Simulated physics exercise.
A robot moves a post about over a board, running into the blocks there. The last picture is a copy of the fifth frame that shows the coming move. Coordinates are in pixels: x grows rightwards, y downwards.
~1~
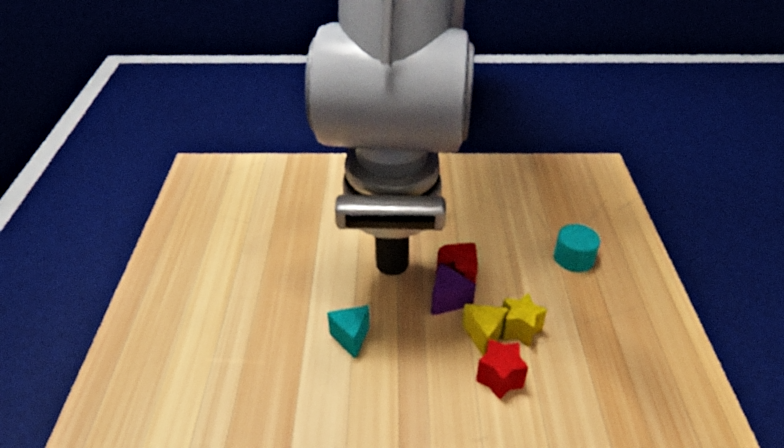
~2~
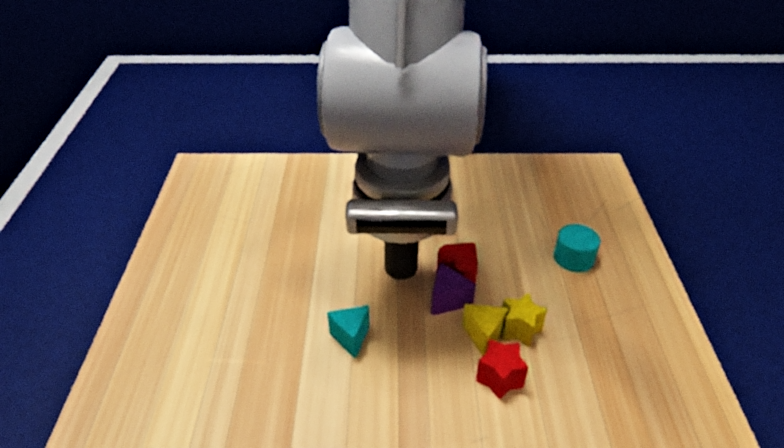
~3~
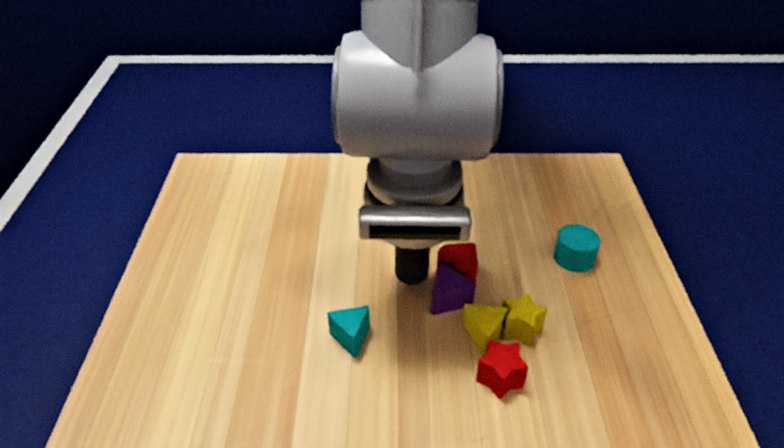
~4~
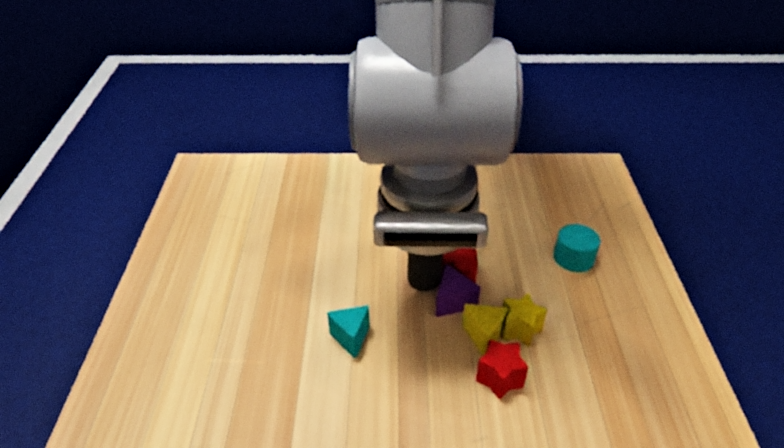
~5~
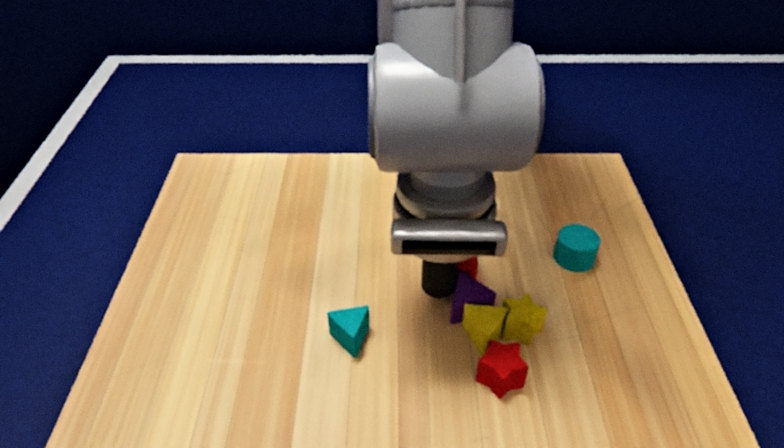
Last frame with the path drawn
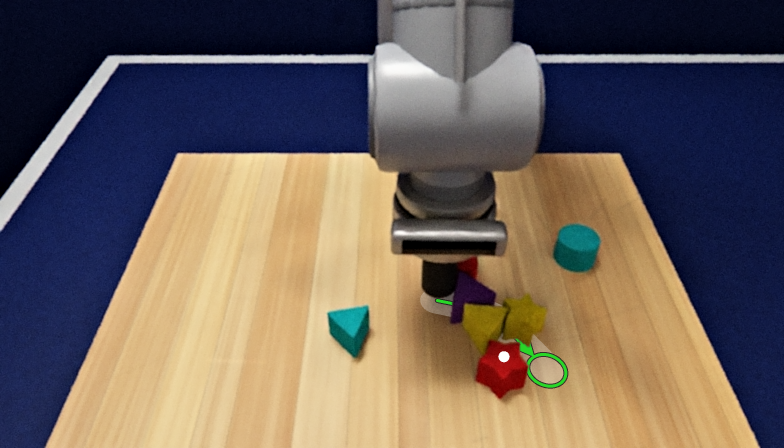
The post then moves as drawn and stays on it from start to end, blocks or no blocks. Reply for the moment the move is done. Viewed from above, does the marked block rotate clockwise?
Going by the path, no.
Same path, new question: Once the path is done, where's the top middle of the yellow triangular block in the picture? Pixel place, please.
I'd say the yellow triangular block ends with its top centre at (500, 337).
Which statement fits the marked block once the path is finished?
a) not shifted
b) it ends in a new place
Answer: B.
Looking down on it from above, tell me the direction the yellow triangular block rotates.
It spins with the clock.
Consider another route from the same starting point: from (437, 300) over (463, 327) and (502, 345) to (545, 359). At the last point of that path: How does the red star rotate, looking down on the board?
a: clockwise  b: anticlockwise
I choose a.
The line goes from (437, 300) by way of (481, 310) and (515, 336) to (547, 370); the dot is on the red star.
The first path, step by step. One third of the way, post at (484, 296); purple triangular block at (515, 305), turned 40° clockwise; yellow triangular block at (497, 322), turned 15° clockwise; yellow star at (558, 329), turned 15° anticlockwise.
Two thirds of the way, post at (519, 323); purple triangular block at (549, 337), turned 50° clockwise; yellow triangular block at (500, 336), turned 45° clockwise; red star at (502, 366), turned 20° anticlockwise; yellow star at (586, 345), turned 70° anticlockwise.
At the end, post at (551, 355); purple triangular block at (587, 366), turned 15° clockwise; yellow triangular block at (500, 337), turned 50° clockwise; red star at (502, 368), turned 20° anticlockwise; yellow star at (619, 356), turned 105° anticlockwise.
